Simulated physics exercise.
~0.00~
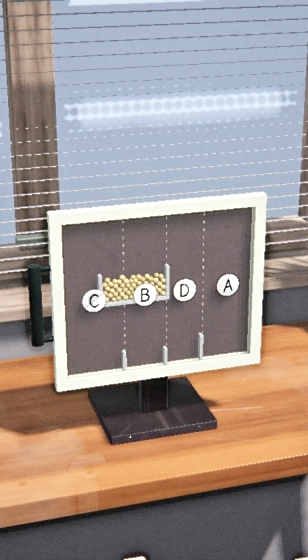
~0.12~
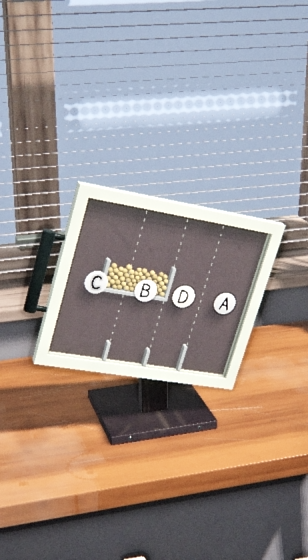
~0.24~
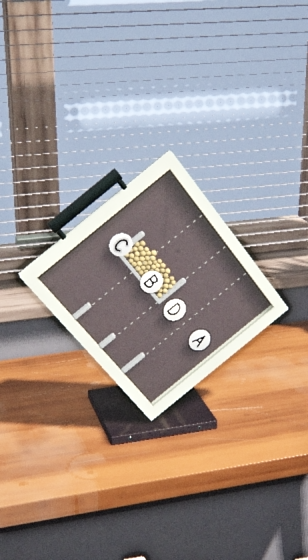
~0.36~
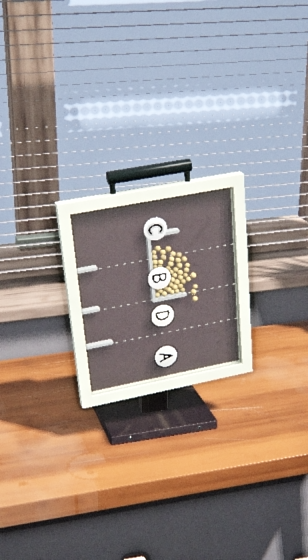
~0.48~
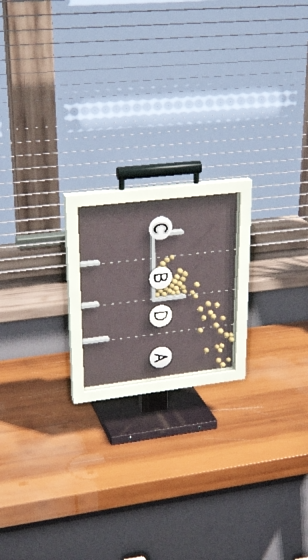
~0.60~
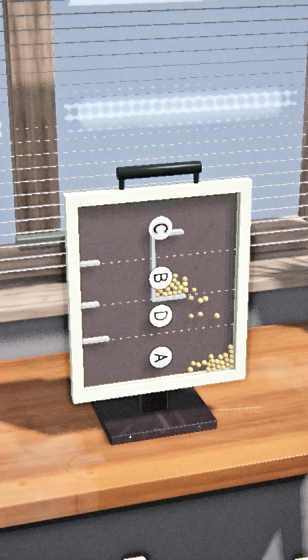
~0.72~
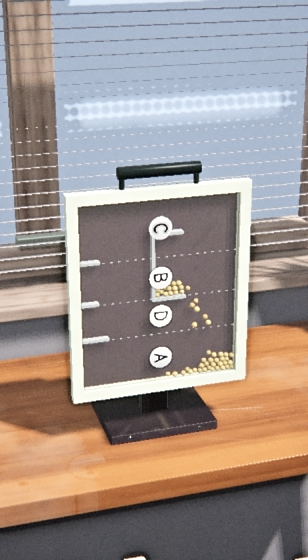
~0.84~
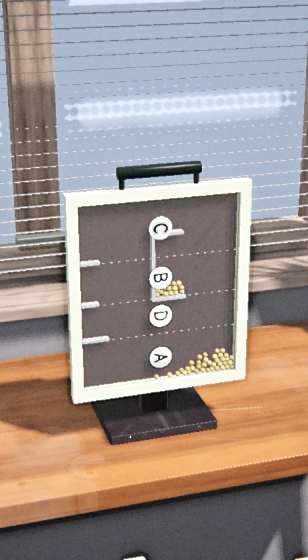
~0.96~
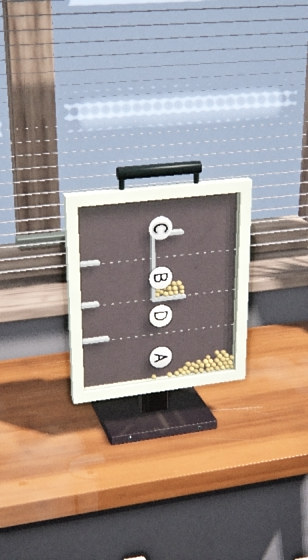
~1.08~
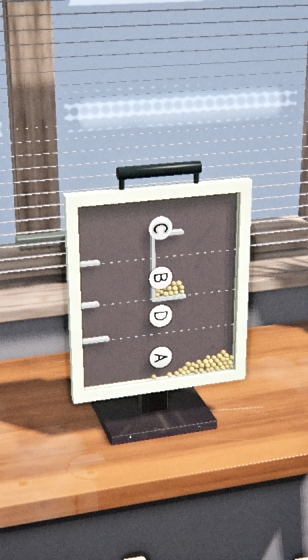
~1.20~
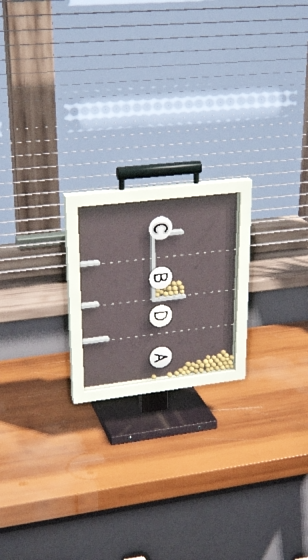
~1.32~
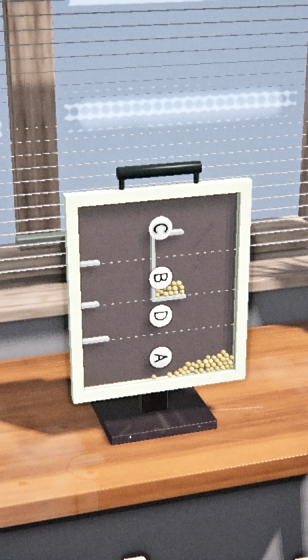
A flat, white-framed case with a dark face stands on a black base on a wooden table, seen from a still view in front of a window with blinds. Pale yellow beans lie on a small shelf near its middle, among dashed lines and round labels reading C, B, D and A from left to right. The case swings briskly clockwise a quarter turn and stops with its black handle on top. The beans slide and spill off the shelf, tumbling down the right side. Most finally rest heaped in the lower right by A, while a smaller group stays beside B.
